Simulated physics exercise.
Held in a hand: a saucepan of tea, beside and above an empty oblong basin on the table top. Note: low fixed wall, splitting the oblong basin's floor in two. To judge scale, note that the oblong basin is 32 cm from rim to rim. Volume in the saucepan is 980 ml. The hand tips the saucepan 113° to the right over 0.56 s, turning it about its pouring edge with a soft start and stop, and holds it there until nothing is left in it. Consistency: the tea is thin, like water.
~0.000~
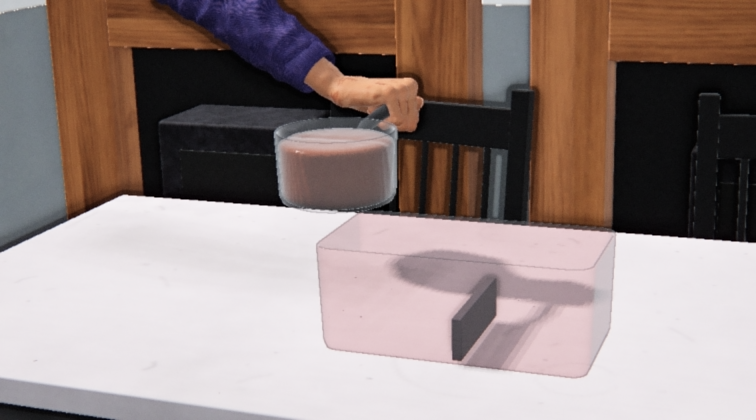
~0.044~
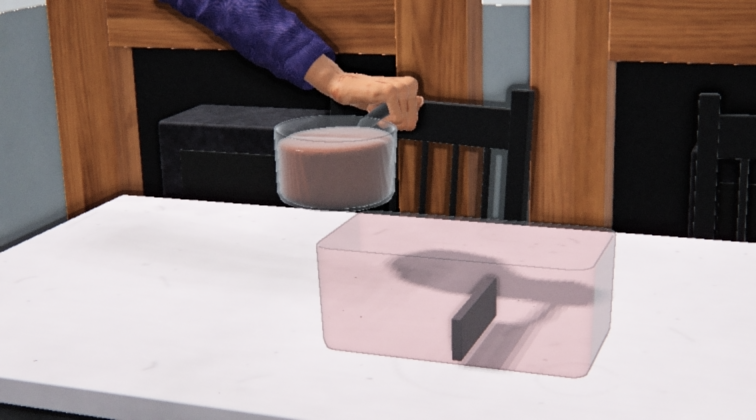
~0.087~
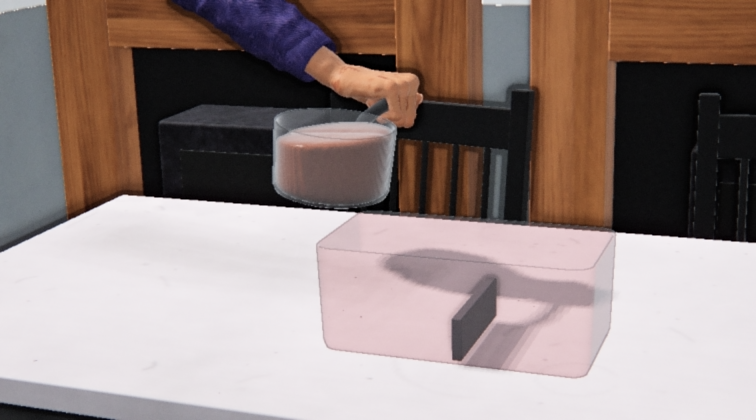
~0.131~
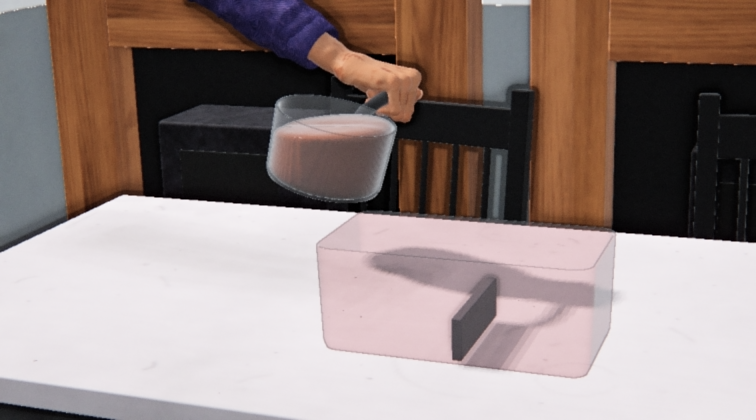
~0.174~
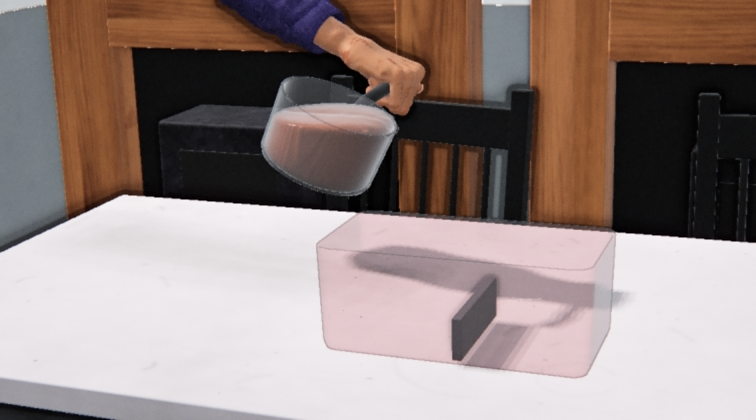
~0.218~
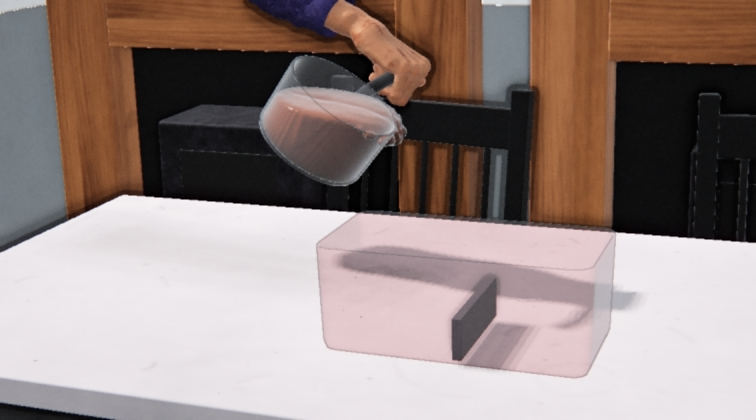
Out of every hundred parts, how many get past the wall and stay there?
About 63 out of 100.
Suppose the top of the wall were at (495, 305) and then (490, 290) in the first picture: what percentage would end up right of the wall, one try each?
Some 45 in a hundred, then some 55 in a hundred.
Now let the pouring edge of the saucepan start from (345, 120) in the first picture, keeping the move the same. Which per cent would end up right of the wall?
Result then: Approx. 20 %.
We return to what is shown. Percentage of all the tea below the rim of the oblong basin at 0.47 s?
Around 10 percent.
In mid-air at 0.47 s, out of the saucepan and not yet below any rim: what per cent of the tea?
Near 50 per cent at that time.
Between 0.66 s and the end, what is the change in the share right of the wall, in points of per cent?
Net loss of about 14.
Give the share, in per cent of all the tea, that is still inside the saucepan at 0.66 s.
Around 3 in a hundred is still there.
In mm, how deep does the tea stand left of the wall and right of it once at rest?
Depths: Left near 12 mm, right near 30 mm.
Then, 0.47 s in, the tilt is 106° and 40 per cent is still to pour, 7 is left of the wall and 3 right of it.
Then, 0.66 s in, the tilt is 113° and 3 per cent is still to pour, 7 is left of the wall and 77 right of it.
Then, 0.85 s in, the tilt is 113° and 0 per cent is still to pour, 18 is left of the wall and 52 right of it.
Then, 1.06 s in, the tilt is 113° and 0 per cent is still to pour, 28 is left of the wall and 65 right of it.
Finally, 30 per cent lies left of the wall, 63 right of it and 7 outside.
